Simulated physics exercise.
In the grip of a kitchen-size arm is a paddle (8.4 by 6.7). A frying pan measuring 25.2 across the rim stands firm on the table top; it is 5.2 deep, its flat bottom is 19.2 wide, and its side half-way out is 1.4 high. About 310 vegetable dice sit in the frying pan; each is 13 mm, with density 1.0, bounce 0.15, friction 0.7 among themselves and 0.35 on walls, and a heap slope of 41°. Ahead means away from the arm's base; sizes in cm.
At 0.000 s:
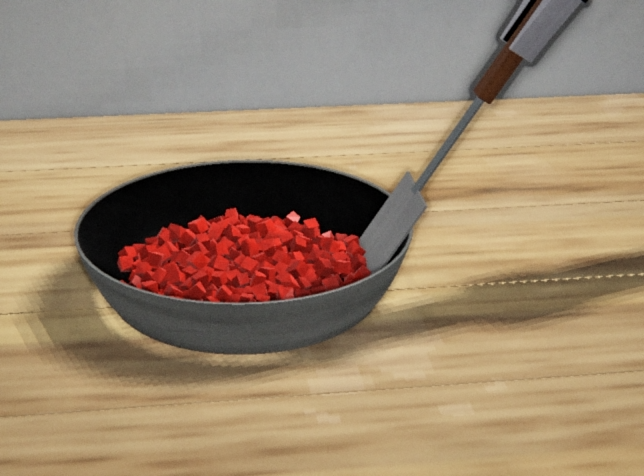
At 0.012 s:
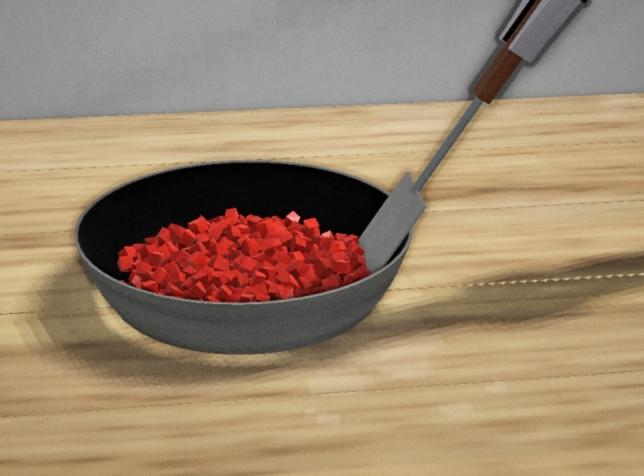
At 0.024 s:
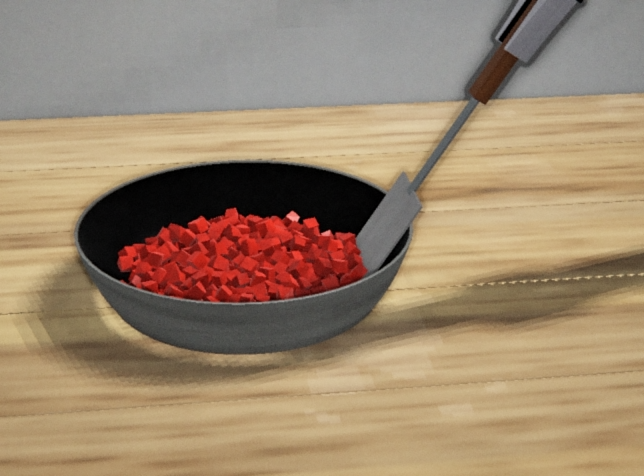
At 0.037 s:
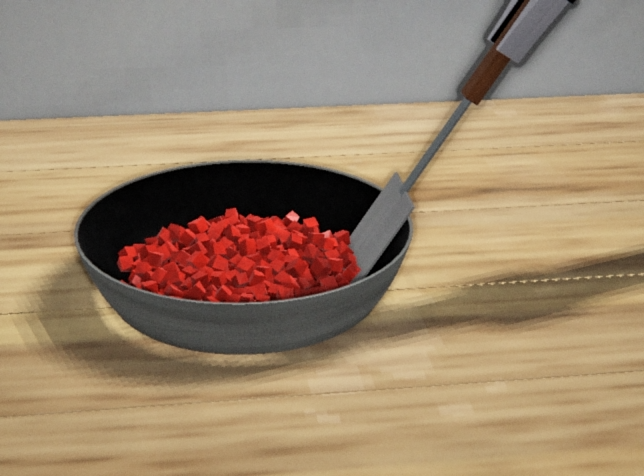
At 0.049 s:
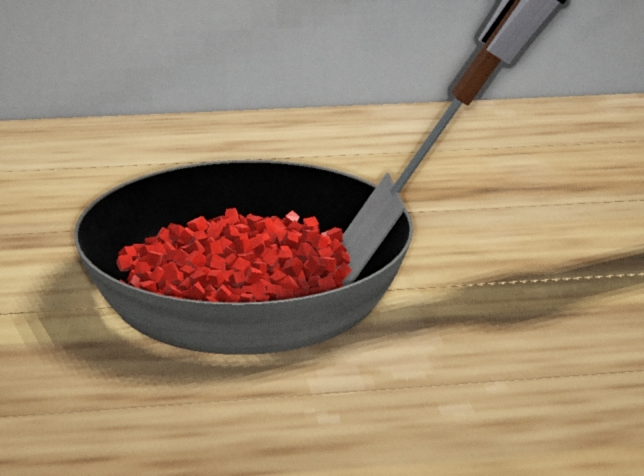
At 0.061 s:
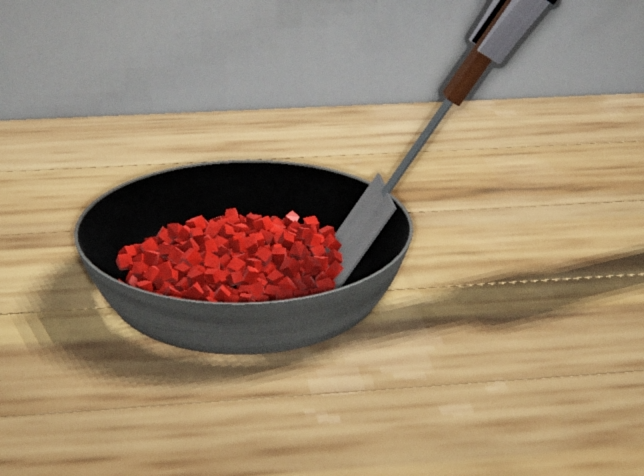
In a dark frying pan on a wooden table, a spatula slides slightly left against red cubes.
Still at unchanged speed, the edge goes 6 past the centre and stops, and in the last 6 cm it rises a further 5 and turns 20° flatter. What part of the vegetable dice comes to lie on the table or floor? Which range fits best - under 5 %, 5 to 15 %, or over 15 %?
The range that fits: Under 5 %.
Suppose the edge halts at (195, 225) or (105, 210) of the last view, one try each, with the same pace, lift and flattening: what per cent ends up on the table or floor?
Respectively some 0 and 20 percent end on the table or floor.
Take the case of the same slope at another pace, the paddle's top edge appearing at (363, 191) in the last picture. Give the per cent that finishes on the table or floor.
Expect some 15 per cent there.
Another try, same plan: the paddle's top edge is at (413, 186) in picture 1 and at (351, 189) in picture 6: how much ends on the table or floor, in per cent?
It works out to about 15 %, more or less.
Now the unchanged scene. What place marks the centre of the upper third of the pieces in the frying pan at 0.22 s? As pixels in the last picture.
(191, 249).
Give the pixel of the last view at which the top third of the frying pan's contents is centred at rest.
Pixel position: Approx. (133, 255).
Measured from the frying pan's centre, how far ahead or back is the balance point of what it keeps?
I'd say it's roughly 4.0 cm toward the front.
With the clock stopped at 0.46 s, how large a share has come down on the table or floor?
Some 0 per cent of the load.
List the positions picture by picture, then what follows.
In the first picture, paddle top edge at (417, 188), sloping 57°; upper third of the load around (244, 259), from x 120 to 360, top at y 215; 307 in the frying pan.
In the second picture, paddle top edge at (417, 188), sloping 57°; upper third of the load around (247, 259), from x 120 to 360, top at y 215.
In the third picture, paddle top edge at (413, 188), sloping 57°; upper third of the load around (246, 259), from x 120 to 360, top at y 215.
In the fourth picture, paddle top edge at (405, 189), sloping 57°; upper third of the load around (248, 259), from x 120 to 360, top at y 215.
In the fifth picture, paddle top edge at (396, 190), sloping 57°; upper third of the load around (247, 258), from x 120 to 360, top at y 215.
In the sixth picture, paddle top edge at (387, 190), sloping 57°; upper third of the load around (243, 258), from x 120 to 360, top at y 215; 307 in the frying pan.
After 0.14 s, sloping 57°, highest piece 4 above the table; 307 in the frying pan.
After 0.22 s, sloping 48°, highest piece 6 above the table; 307 in the frying pan.
After 0.46 s, sloping 37°, highest piece 7 above the table; 305 in the frying pan, 1 on the table or floor, 1 on the blade or in flight.
After 1.51 s, sloping 37°, highest piece 6 above the table; 305 in the frying pan, 2 on the table or floor.
At rest, 305 in the frying pan, 2 on the table or floor. That is 1 % on the table or floor.
